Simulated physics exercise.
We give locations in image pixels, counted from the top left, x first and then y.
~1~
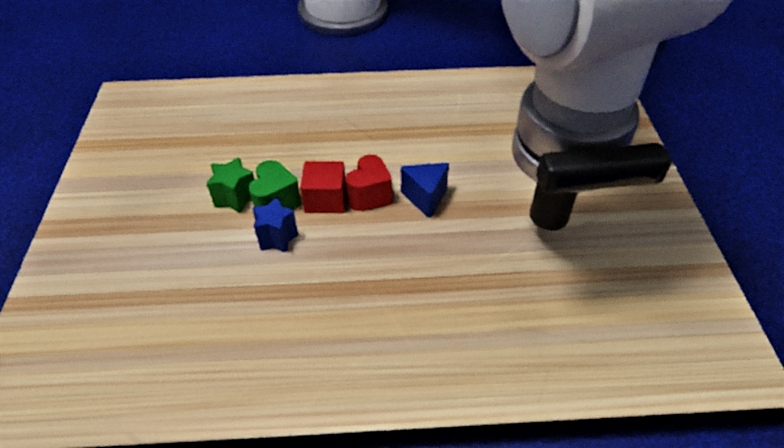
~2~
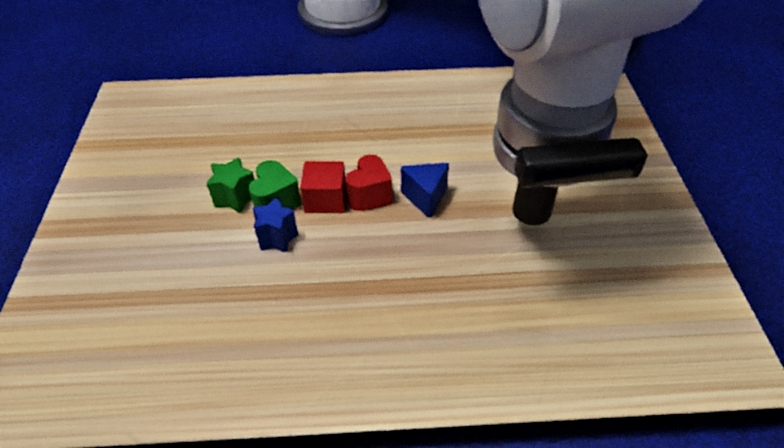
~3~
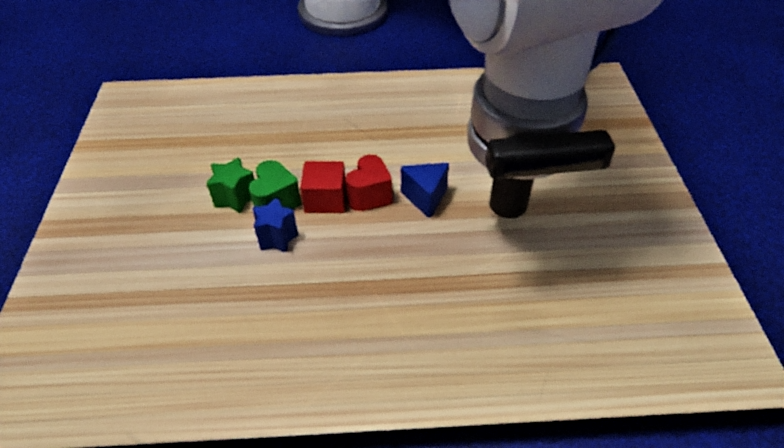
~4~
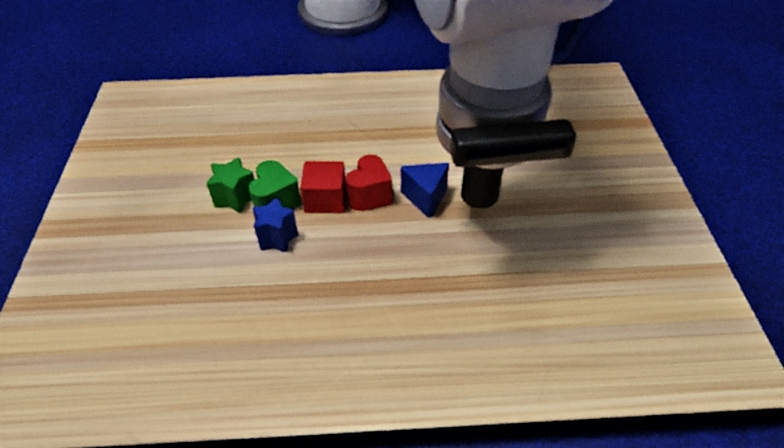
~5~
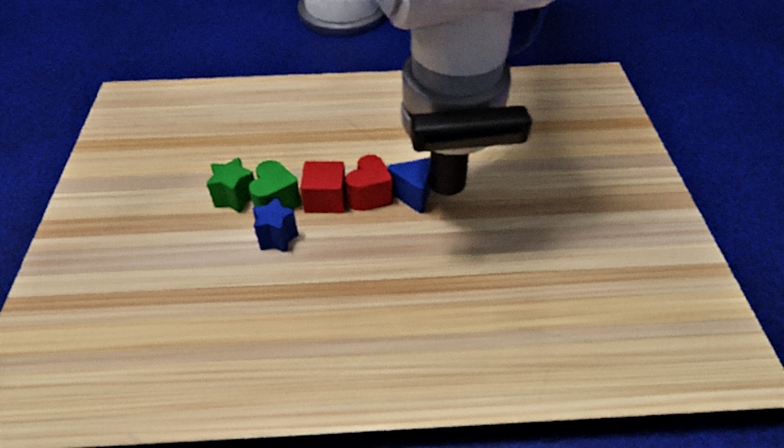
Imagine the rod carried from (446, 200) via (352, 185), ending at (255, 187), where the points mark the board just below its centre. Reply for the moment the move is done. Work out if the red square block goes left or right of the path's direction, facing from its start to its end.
Pushed left.
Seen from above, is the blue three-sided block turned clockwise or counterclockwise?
Clockwise, looking down.
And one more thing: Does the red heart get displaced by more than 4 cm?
Yes.
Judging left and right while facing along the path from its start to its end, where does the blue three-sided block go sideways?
Seen from start to end, it moves right.
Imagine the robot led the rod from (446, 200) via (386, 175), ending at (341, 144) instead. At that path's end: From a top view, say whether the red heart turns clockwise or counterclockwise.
It swings round anticlockwise.
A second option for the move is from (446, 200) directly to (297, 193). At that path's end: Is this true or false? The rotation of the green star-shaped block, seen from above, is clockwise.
That is true.
On the path given first. One third of the way, rod (382, 170); green heart (261, 180), turned 25° clockwise; red square block (304, 178), turned 25° anticlockwise; red heart (337, 157), turned 70° anticlockwise; blue three-sided block (371, 140), turned 35° clockwise.
Two thirds of the way, rod (316, 168); green heart (233, 193), turned 50° clockwise; red square block (282, 183), turned 70° anticlockwise; red heart (290, 145), turned 35° anticlockwise; blue three-sided block (363, 137), turned 65° clockwise.
At the end, rod (251, 170); green heart (228, 196), turned 55° clockwise; red square block (273, 190), turned 90° anticlockwise; red heart (267, 138), turned 15° clockwise; blue three-sided block (363, 137), turned 65° clockwise.
